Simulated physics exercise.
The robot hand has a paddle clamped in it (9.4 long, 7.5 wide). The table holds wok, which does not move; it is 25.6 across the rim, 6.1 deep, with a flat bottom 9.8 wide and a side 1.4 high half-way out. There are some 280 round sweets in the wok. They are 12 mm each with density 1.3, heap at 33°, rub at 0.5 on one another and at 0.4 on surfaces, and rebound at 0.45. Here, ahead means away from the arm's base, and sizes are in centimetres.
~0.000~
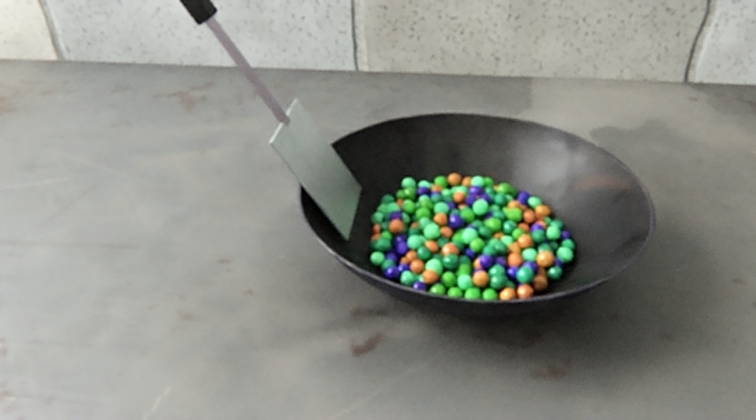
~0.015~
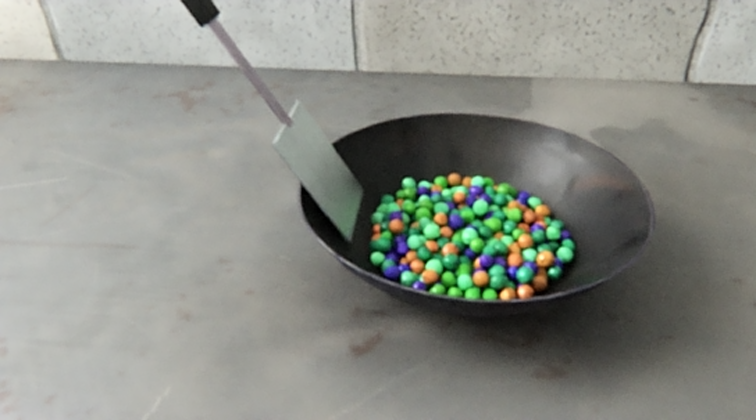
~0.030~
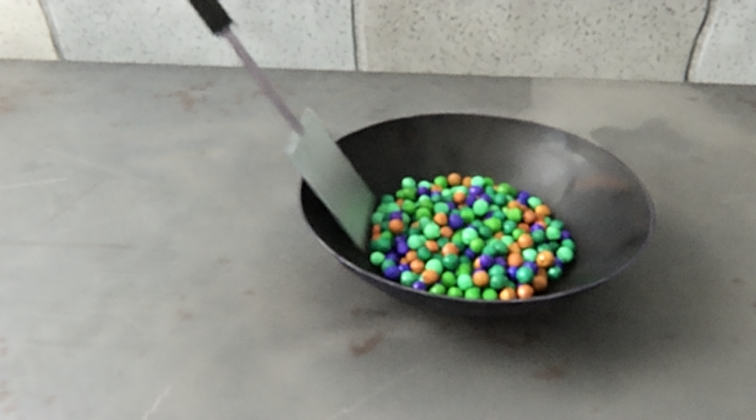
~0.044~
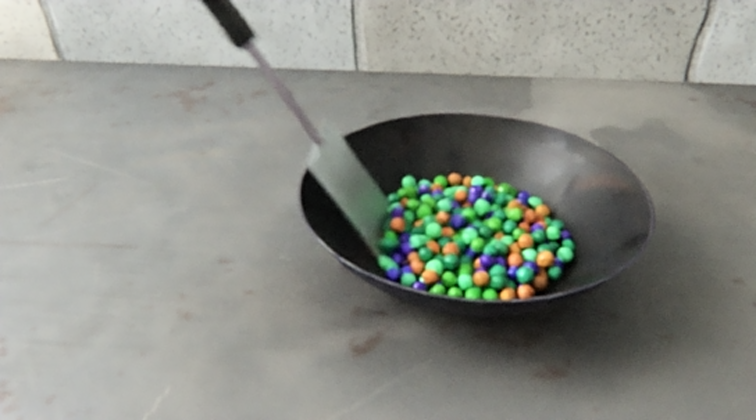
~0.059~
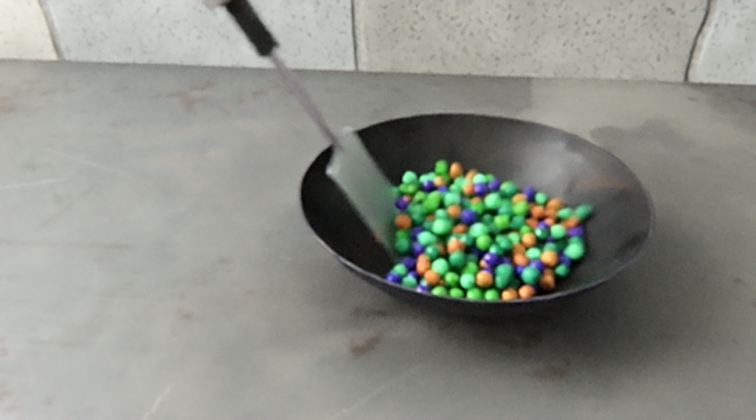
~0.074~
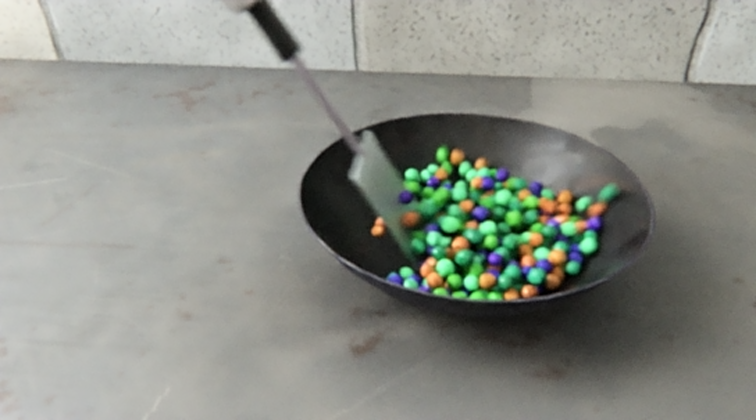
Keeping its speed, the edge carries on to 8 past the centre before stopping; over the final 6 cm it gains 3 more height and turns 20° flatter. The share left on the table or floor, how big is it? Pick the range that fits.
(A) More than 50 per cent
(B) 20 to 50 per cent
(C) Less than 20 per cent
The answer is B.
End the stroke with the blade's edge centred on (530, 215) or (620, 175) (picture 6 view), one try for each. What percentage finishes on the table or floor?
The two tries give near 5 and near 45 in a hundred.
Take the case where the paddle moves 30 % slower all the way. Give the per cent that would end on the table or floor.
Near 15 %.
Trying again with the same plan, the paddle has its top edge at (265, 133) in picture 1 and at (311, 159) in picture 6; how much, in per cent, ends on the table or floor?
I'd put it at roughly 5 per cent.
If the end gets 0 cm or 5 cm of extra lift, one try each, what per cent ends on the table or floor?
First try about 25 %, second try about 25 %.
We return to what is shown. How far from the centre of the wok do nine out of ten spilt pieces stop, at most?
That distance is around 40 cm.
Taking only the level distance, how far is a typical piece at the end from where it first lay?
Distance: Near 6 cm.
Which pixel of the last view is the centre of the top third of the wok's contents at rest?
Pixel estimate: About (552, 235).
By 0.11 s, sloping 58°, highest piece 9 above the table; 275 in the wok, 1 on the blade or in flight.
By 0.15 s, sloping 51°, highest piece 12 above the table; 274 in the wok, 2 on the blade or in flight.
By 0.36 s, sloping 38°, highest piece 14 above the table; 188 in the wok, 42 on the table or floor, 46 on the blade or in flight.
By 1.41 s, sloping 38°, highest piece 4 above the table; 188 in the wok, 88 on the table or floor.
Final count, 188 in the wok, 88 on the table or floor. That is 32 % on the table or floor.
